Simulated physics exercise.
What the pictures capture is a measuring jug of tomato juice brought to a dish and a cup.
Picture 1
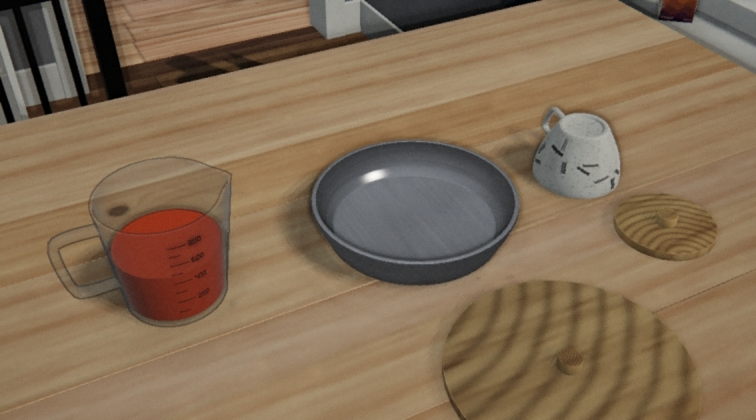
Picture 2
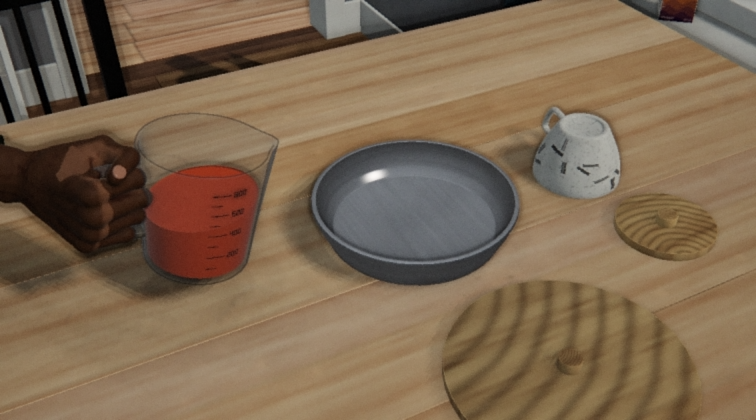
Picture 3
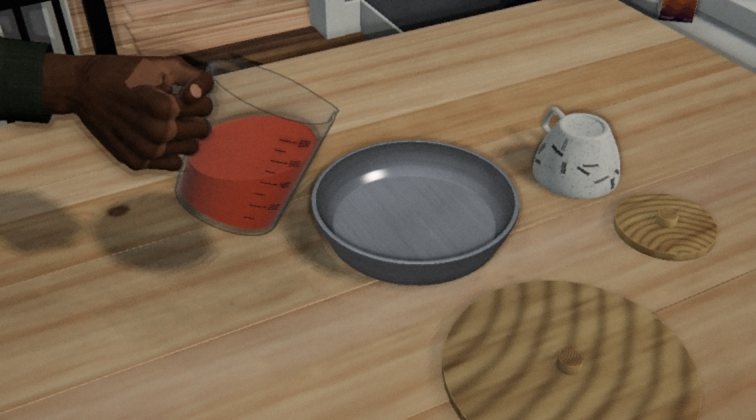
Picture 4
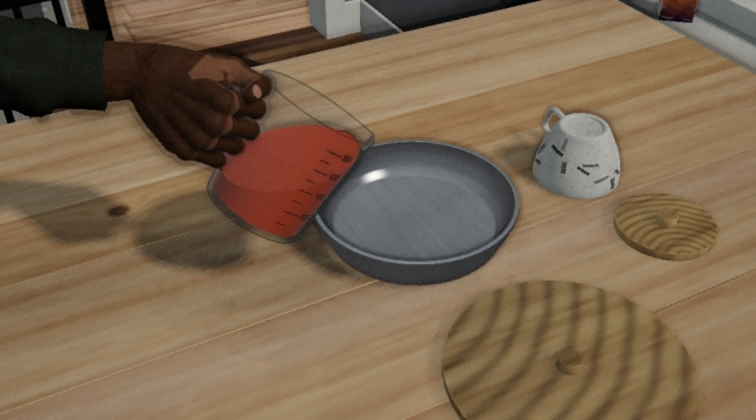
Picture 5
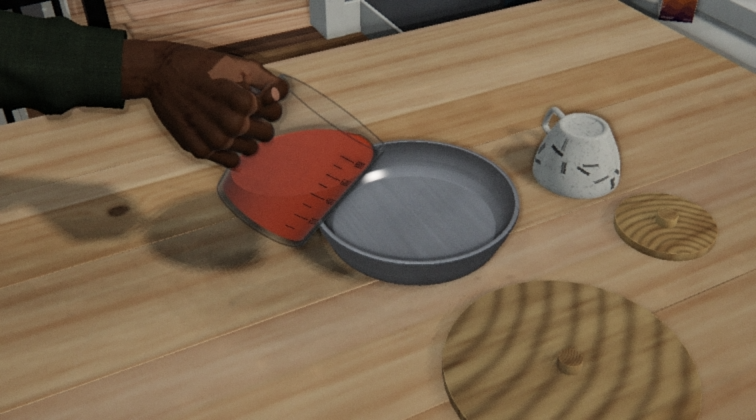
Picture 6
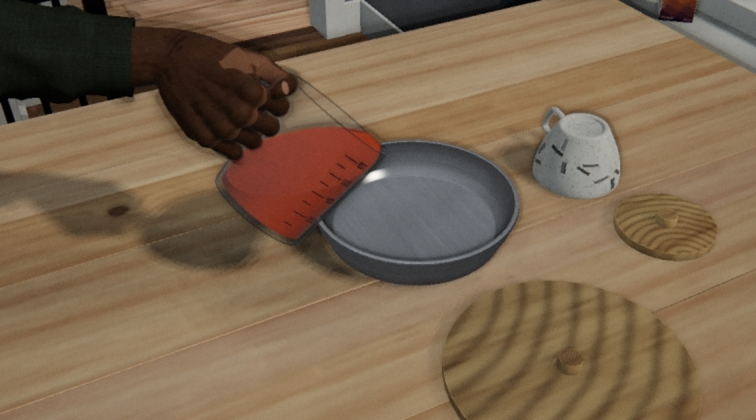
A hand gripped a clear measuring jug of red liquid, lifted it off the wooden table and moved it right, tilting it over the edge of an empty gray dish near an upside-down cup.
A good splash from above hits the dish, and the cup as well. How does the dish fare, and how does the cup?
The dish collects it, the cup stays empty inside.
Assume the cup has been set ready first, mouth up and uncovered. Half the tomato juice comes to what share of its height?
Level: Approx. 75 % of height.
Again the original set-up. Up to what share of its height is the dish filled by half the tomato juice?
Level: Some 20 %.
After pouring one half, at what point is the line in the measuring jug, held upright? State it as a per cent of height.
Some 25 per cent, I reckon.
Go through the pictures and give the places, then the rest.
Before the pour; measuring jug (167, 242) about half full; dish (414, 214) open; cup (579, 152) upside down, in the first picture.
The measuring jug is on its way; measuring jug about half full, surface at (201, 199); dish (414, 214) open, in the second picture.
Tilting; measuring jug (251, 147) tipped 25° with all of its load; cup (579, 152) upside down, in the third picture.
No stream yet; measuring jug (287, 157) tipped 40° with all of its load; dish (414, 214) open, in the fourth picture.
Still nothing leaves it; measuring jug (298, 162) tipped 40° with all of its load; cup (579, 152) upside down, in the fifth picture.
On the point of pouring; measuring jug (299, 160) tipped 45° with all of its load; dish (414, 214) open; cup (579, 152) upside down, in the sixth picture.
A moment on, the tomato juice goes into the dish.
Further on, it runs off the upturned base of the cup.
When it is over, the dish has its share inside; the cup is empty, in a puddle.
